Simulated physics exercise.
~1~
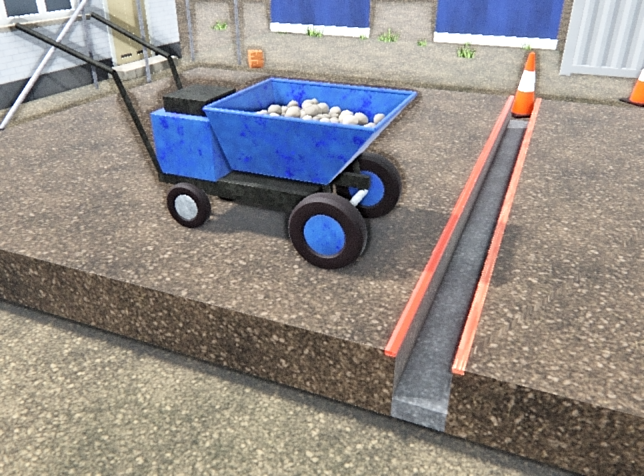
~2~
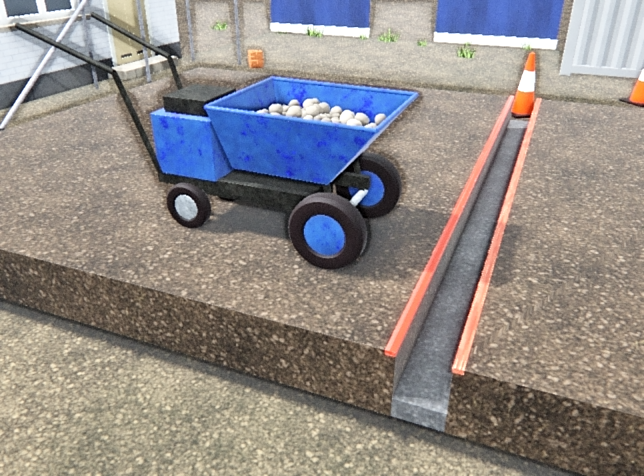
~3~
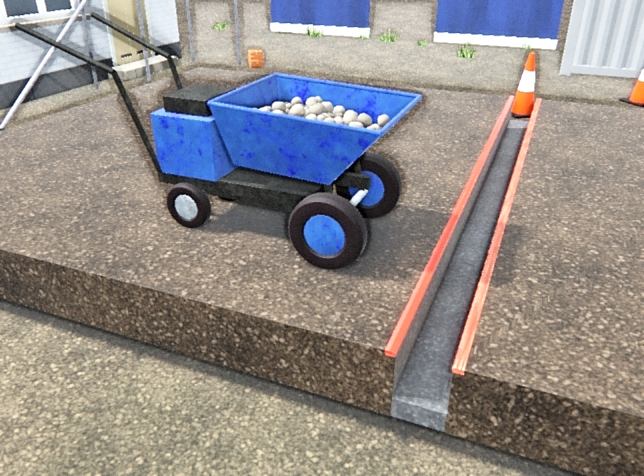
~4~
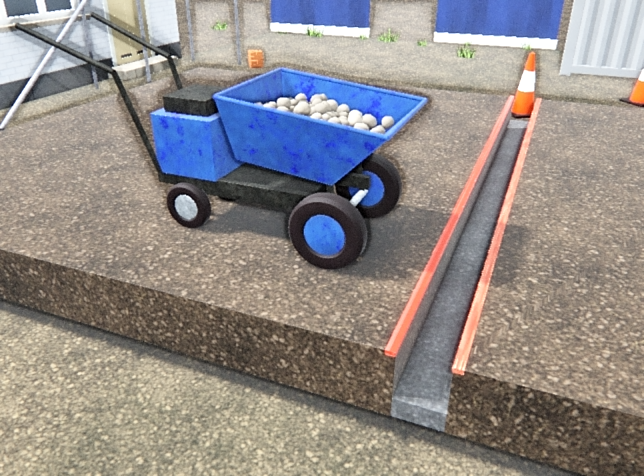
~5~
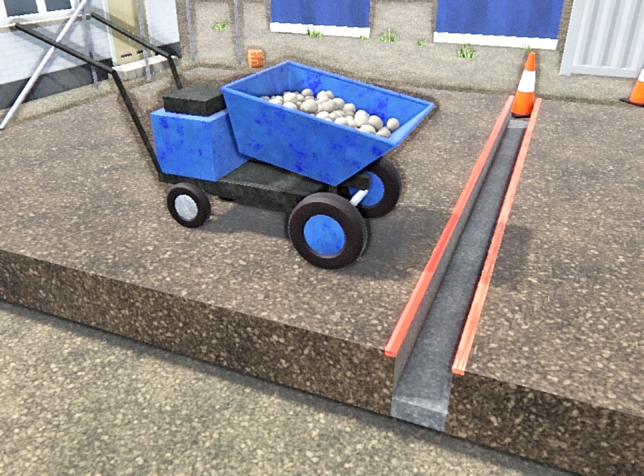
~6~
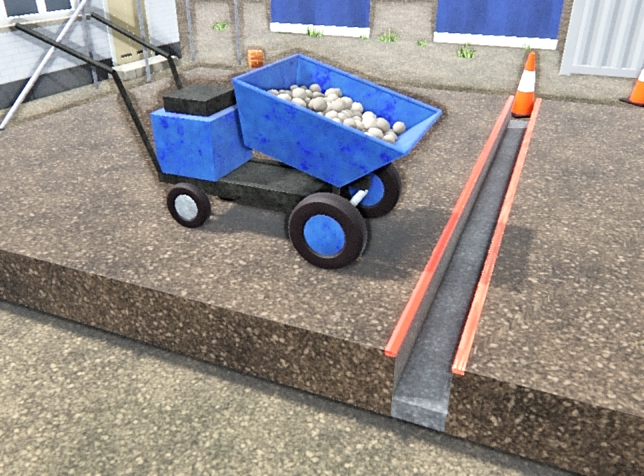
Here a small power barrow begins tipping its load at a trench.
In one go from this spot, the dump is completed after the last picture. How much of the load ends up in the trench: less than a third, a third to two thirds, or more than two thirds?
A third to two thirds.
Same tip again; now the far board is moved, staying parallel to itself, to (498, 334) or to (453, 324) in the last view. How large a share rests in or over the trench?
Lab note: Try one 90 per cent, try two 20 per cent.
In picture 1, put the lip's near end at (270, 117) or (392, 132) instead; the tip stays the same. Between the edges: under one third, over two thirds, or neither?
Place one, less than a third; place two, under a third.
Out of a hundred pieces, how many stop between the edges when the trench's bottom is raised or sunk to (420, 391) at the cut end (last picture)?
Estimated share: Approx. 50 per cent.
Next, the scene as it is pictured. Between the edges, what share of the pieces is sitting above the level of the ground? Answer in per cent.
Around 0 per cent.
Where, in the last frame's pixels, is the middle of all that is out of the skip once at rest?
Roughly pixel (476, 277).
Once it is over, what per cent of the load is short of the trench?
It works out to roughly 0 percent.
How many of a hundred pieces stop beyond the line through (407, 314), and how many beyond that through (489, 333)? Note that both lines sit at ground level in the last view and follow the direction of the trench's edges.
Estimate, first then second: 100 %, 30 %.
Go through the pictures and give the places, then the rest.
Lip of the skip near (375, 130), level; top of the load near (305, 124), river pebbles; first edge of the trench near (408, 313); far edge near (471, 328), the trench under half as wide as the skip, and about as deep as wide, in the first picture.
Lip of the skip near (376, 131), level; top of the load near (306, 123), in the second picture.
Lip of the skip near (381, 134), tipped barely; top of the load near (295, 115), in the third picture.
Lip of the skip near (387, 138), tipped a little; top of the load near (300, 112), in the fourth picture.
Lip of the skip near (396, 145), tipped a little; top of the load near (307, 109), in the fifth picture.
Lip of the skip near (405, 153), tipped clearly; top of the load near (296, 109); first edge of the trench near (408, 313); far edge near (471, 328), in the sixth picture.
Shortly afterwards, skip tipped steeply; the whole lot in the skip.
Next, skip tipped steeply; the bulk in the skip; a little in or heaped over the trench; a little beyond it; only a few falling.
Some moments later, skip tipped right over; a little in the skip; near half in or heaped over the trench; near half beyond it.
In the end, skip tipped right over; near half in or heaped over the trench; near half beyond it.
